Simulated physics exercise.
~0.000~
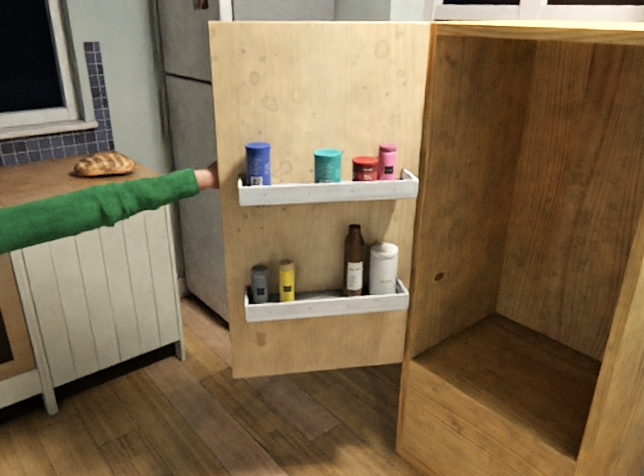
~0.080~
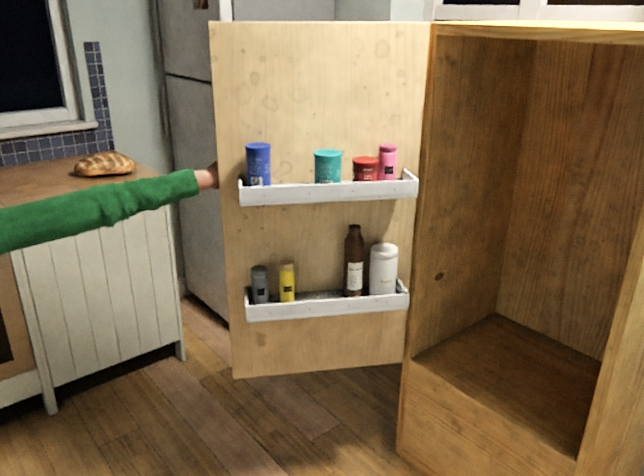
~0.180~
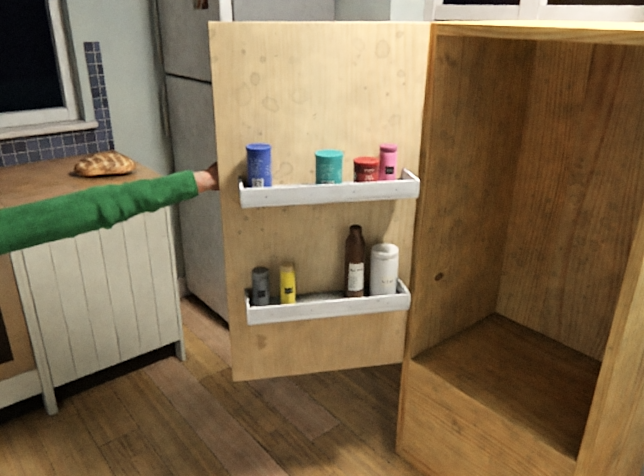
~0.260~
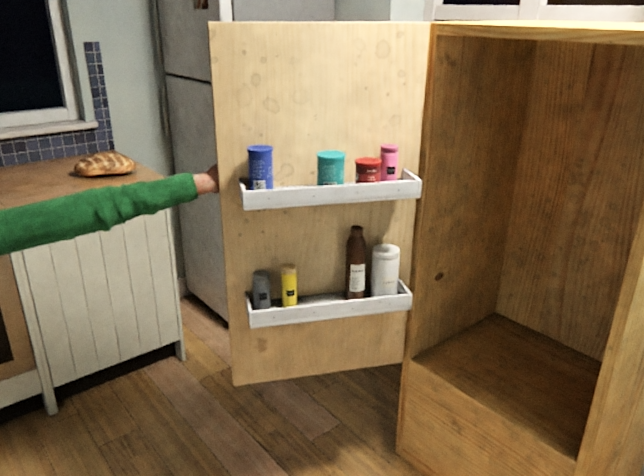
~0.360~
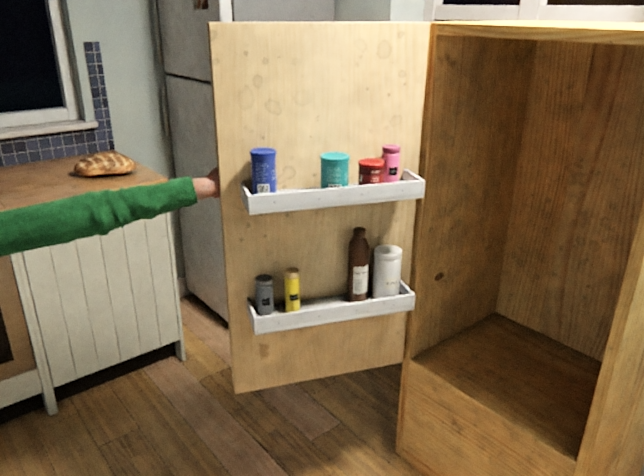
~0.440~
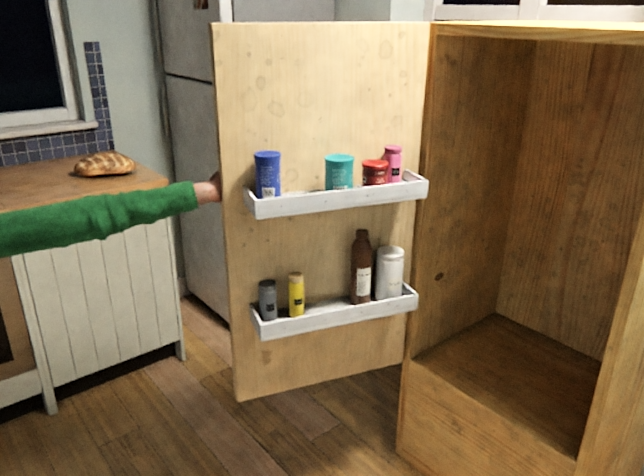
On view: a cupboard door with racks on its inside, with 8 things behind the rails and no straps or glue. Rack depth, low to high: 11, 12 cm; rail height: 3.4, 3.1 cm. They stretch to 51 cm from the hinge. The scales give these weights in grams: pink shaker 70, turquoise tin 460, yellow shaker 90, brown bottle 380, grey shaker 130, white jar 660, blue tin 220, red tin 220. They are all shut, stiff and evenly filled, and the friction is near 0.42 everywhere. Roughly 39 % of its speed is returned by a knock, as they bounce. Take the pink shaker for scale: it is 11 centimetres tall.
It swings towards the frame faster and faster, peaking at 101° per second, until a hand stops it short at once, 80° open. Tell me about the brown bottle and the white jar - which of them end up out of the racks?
In the end the brown bottle clings on. The white jar clings on.
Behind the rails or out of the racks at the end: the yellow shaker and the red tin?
At the end the yellow shaker winds up past the limits and the red tin stays inside the limits.
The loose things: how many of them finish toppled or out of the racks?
I make it 1.
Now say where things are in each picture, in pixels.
In the first picture, open by 120°; brown bottle (354, 262); white jar (383, 272).
In the second picture, open by 120°; yellow shaker (287, 283); grey shaker (260, 285).
In the third picture, open by 118°; blue tin (260, 169); red tin (366, 174).
In the fourth picture, open by 116°; pink shaker (388, 165); turquoise tin (331, 173).
In the fifth picture, open by 112°; yellow shaker (292, 291); grey shaker (264, 295).
In the sixth picture, open by 108°; brown bottle (361, 267); white jar (389, 274).
Around 0.84 s, open by 80°; brown bottle at 4° to upright near (391, 278); yellow shaker at 7° to upright; grey shaker shifted 3 cm.
Around 1.14 s, open by 80°; yellow shaker now out of the racks; brown bottle at 5° to upright near (386, 277); grey shaker shifted 5 cm.
Around 1.44 s, open by 80°; brown bottle at 4° to upright near (390, 279); grey shaker shifted 5 cm; blue tin shifted 3 cm.
Around 1.74 s, open by 80°; grey shaker shifted 5 cm; blue tin shifted 3 cm.
Finally (2.6 s), out of the racks, yellow shaker; not toppled but over 5 cm from the start, grey shaker; the other 6 still in place (within 5 cm). In the last view, brown bottle near (389, 278), white jar near (408, 279).
